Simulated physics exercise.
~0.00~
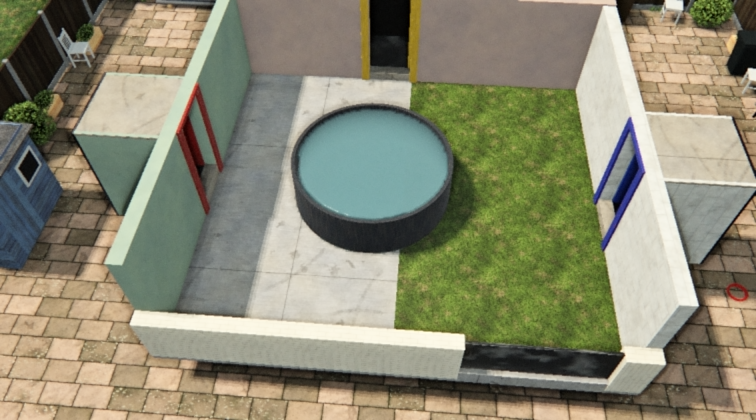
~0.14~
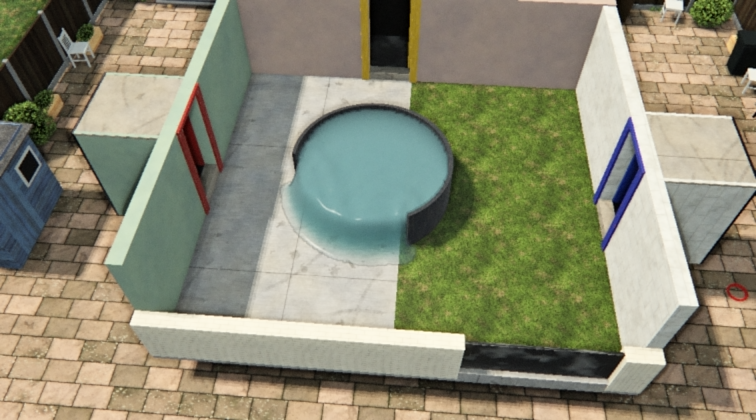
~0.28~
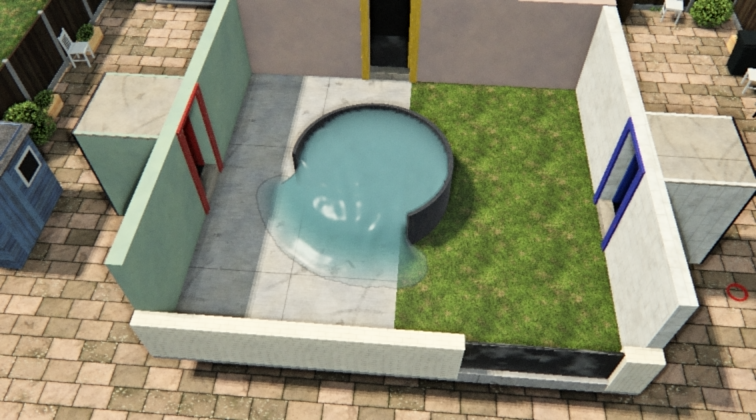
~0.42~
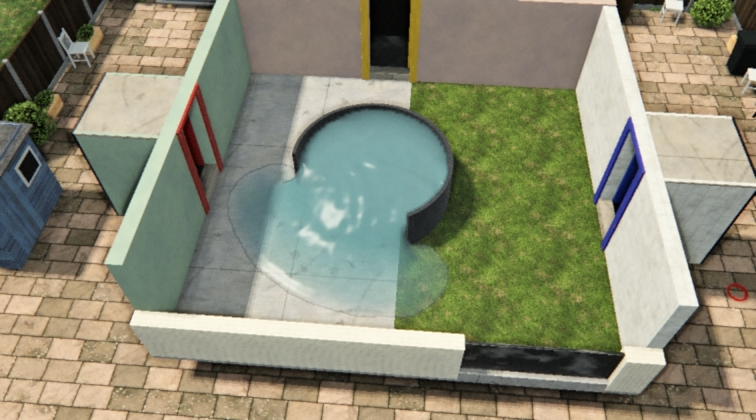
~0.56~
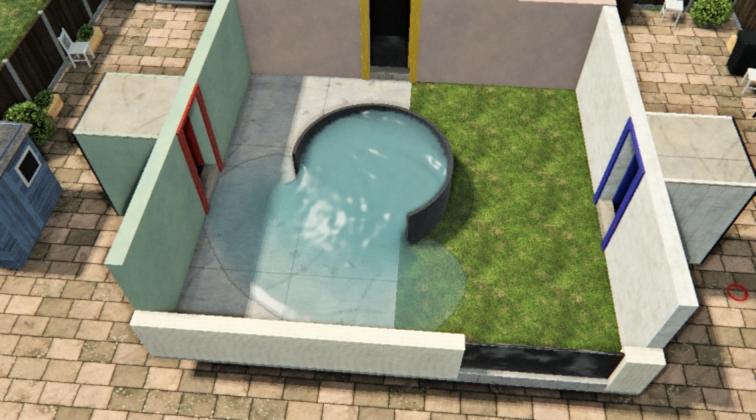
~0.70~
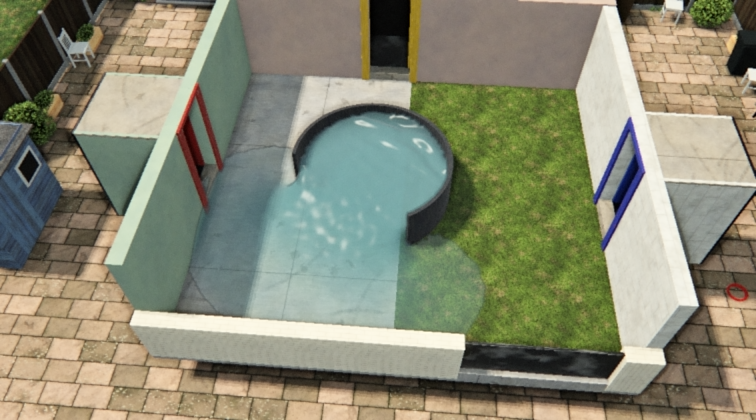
A round, dark-walled pool of blue-green water stands in the middle of a walled garden terrace, seen from high up by a still camera. Grey paving lies to the left and mown grass to the right, with a red-framed door left, a yellow one behind and a blue one right. The pool's near wall suddenly gives way, and water spreads forward and left across the paving and onto the grass's edge.
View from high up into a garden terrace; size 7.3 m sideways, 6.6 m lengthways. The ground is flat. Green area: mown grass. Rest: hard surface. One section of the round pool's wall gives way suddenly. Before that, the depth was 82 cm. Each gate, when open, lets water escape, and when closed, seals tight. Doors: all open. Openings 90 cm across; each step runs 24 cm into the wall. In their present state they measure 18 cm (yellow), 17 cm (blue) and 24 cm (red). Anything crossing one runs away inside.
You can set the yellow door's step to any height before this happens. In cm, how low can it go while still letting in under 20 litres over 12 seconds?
I would say 7 cm.
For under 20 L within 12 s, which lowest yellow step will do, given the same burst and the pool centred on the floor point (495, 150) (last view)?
At least some 13.5 centimetres tall.
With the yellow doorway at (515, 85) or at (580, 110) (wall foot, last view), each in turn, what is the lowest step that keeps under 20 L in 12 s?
Around 13.0 and 14.5 cm respectively.
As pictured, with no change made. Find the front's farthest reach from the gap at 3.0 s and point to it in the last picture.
Pixel: About (621, 370).
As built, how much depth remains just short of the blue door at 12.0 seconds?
Lab note: Depth approx. 14.0 cm.
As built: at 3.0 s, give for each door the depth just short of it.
Yellow door: 0 cm; blue door: 0 cm; red door: 21 cm.
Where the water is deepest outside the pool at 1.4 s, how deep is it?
Around 67 centimetres.
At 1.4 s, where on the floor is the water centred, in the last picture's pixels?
(335, 231), roughly.
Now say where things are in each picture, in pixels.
The first frame shows the round pool at (372, 161) is whole and still, 82 cm deep; the yellow door at (390, 43) is dry.
In the second frame, the gap is at (327, 230), the front 0.3 m out at (283, 191); the back of the round pool holds 82 cm.
In the third frame, the front is at (409, 283), 0.8 m from the gap at (327, 231); 2.4 m2 of floor is wet, 82 cm left at the back.
In the fourth frame, the front is at (404, 313), 1.3 m from the gap at (327, 233); 5.6 m2 of floor is wet, 82 cm left at the back.
In the fifth frame, the gap is at (328, 234), the front 1.8 m out at a hidden place; the back of the round pool holds 81 cm.
In the sixth frame, the gap is at (328, 234), the front 2.2 m out at (191, 264); the back of the round pool holds 74 cm; the yellow door at (390, 43), 4.5 m from the gap, is still 3.1 m from the nearest water.
After 1.4 s water covers 35 % of the floor, deepest (67 cm) near (168, 336); it has not reached the yellow door.
After 3.0 s water covers 55 % of the floor, deepest (42 cm) near (168, 336); it has not reached the yellow door.
After 12.0 s water covers 100 % of the floor, deepest (16 cm) near (449, 184); 15 cm at the yellow door, 0 litres in over its 18 cm step.
At the yellow door as built, the water arrived by 4.5 s and peaked near 15 cm at 11.8 s.
With a step of 6 cm, 31 litres would have come in within the 12 s; with 8 cm, 11 litres. So under 20 litres takes about 7 cm.
